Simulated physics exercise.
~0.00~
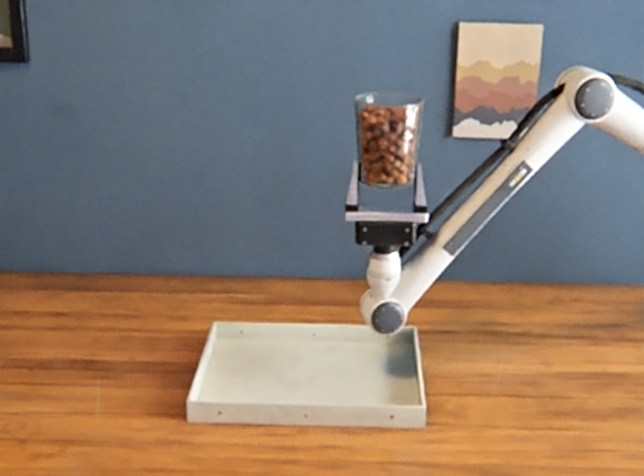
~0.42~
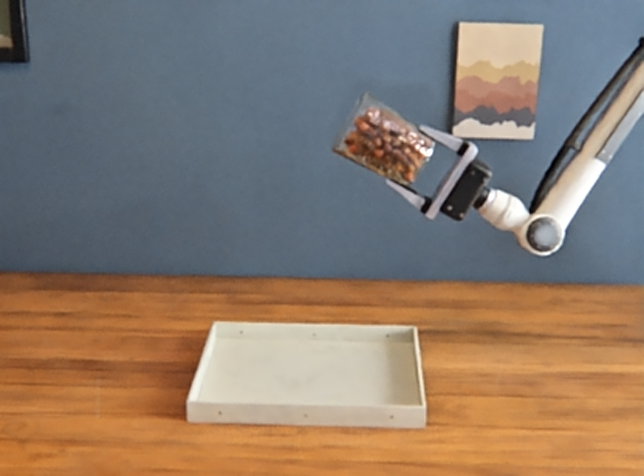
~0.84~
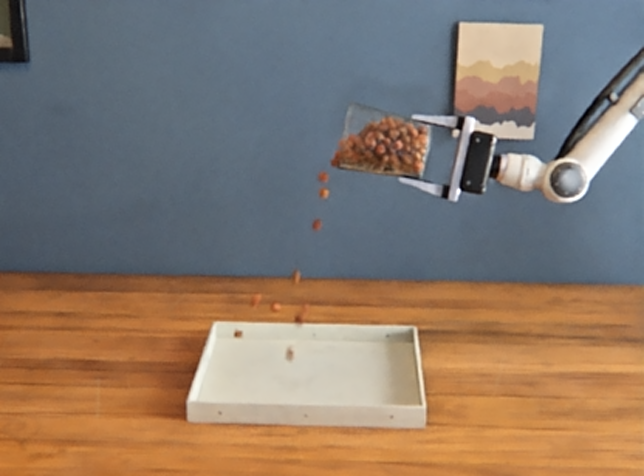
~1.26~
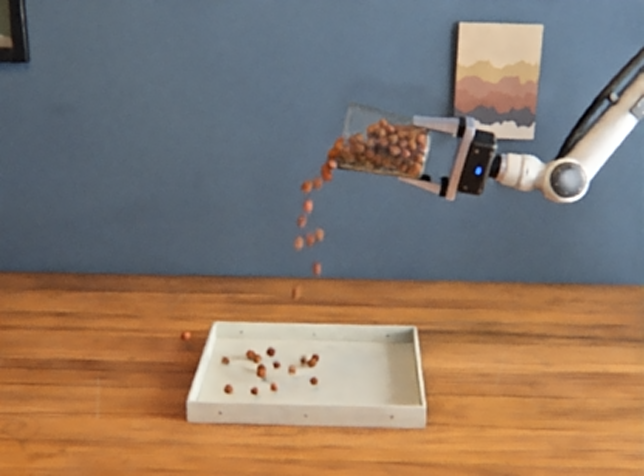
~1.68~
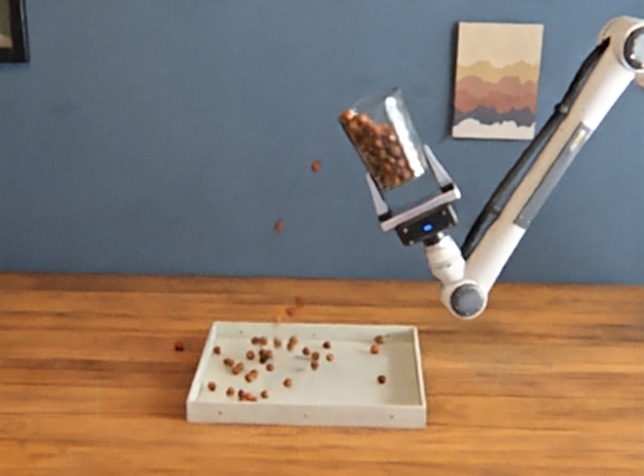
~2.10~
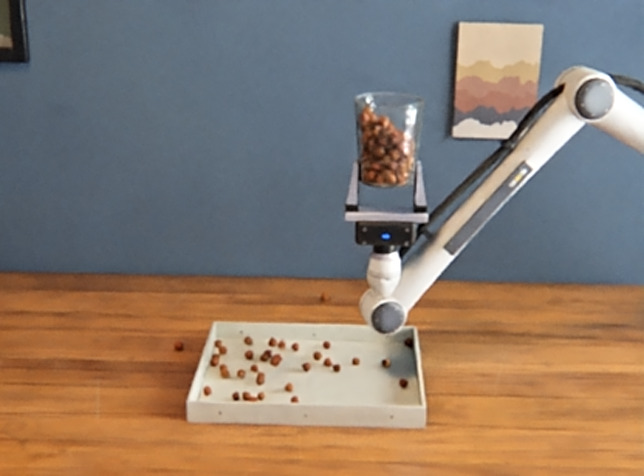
The clip opens with a white robotic arm holding a clear tumbler of hazelnuts upright above a pale, empty tray on a wooden table. The arm swings to the right and tips the glass over to the left. Once it lies nearly on its side, a few nuts begin to drop from the rim. The gripper turns, bringing a small blue light into view, and a thicker trickle scatters nuts across the tray. The arm then swings the glass back up as the last stragglers fall. It ends upright, still mostly full, with nuts spread over the tray and a couple on the table.
